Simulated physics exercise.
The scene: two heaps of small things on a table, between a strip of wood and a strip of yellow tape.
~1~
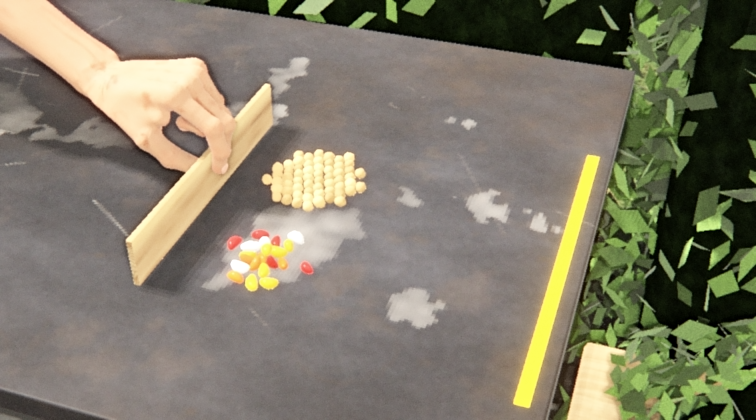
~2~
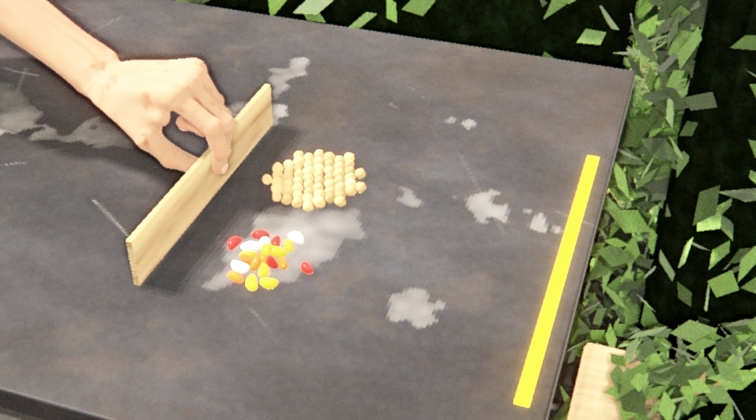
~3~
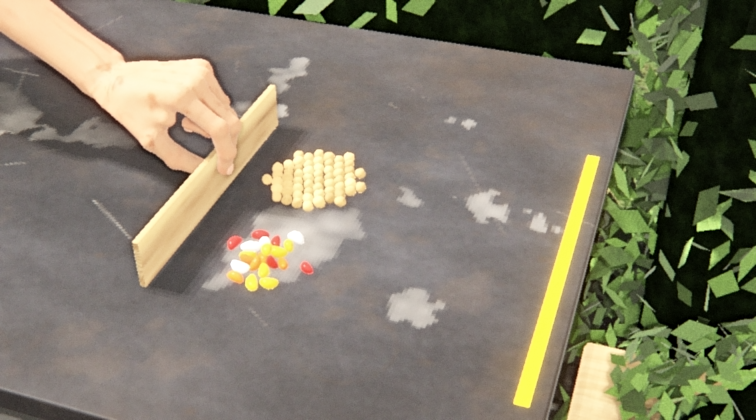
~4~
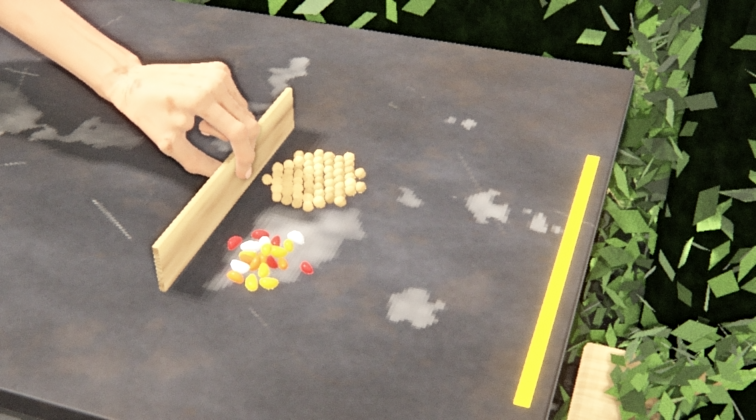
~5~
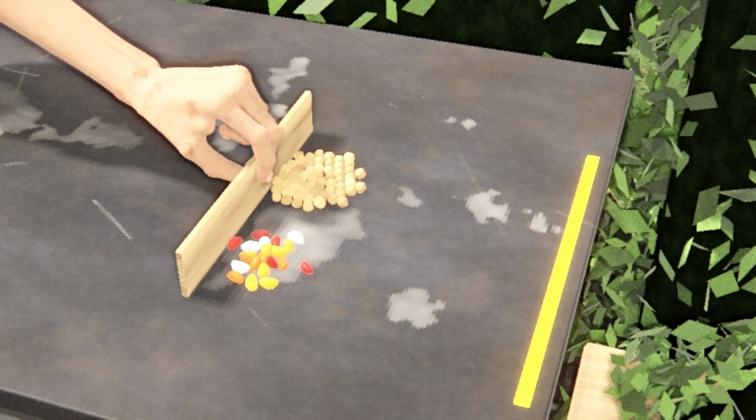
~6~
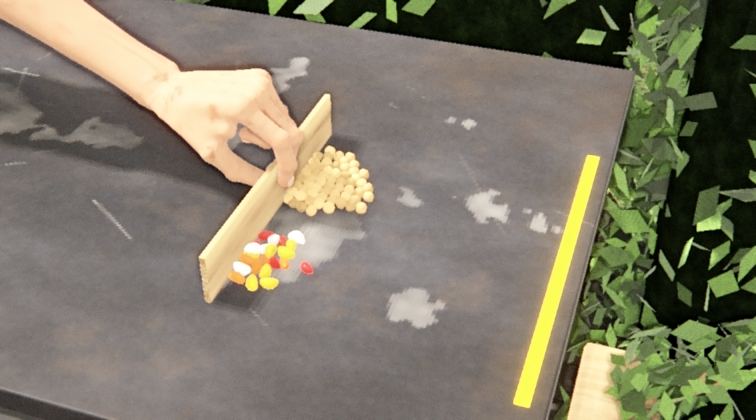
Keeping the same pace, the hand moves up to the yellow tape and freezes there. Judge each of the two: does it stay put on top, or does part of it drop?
Nearer batch: Partly lost, farther batch: Partly lost.
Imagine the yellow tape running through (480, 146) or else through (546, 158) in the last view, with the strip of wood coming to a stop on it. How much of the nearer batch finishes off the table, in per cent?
In turn 0 and 0 in a hundred.
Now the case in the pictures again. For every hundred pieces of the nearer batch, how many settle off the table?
Around 70 percent.
Then, 0.85 s past the last view, strip of wood still moving, near (421, 195); nearer batch all on the table, its front near (436, 281); farther batch all on the table, its front near (488, 205).
Then, 1.73 s past the last view, strip of wood stopped at the yellow tape; nearer batch about a third over the edge; farther batch about half over the edge.
Then, 2.01 s past the last view, strip of wood stopped at the yellow tape; nearer batch about two thirds over the edge; farther batch most over the edge.
Finally, strip of wood stopped at the yellow tape; nearer batch about two thirds over the edge; farther batch most over the edge.
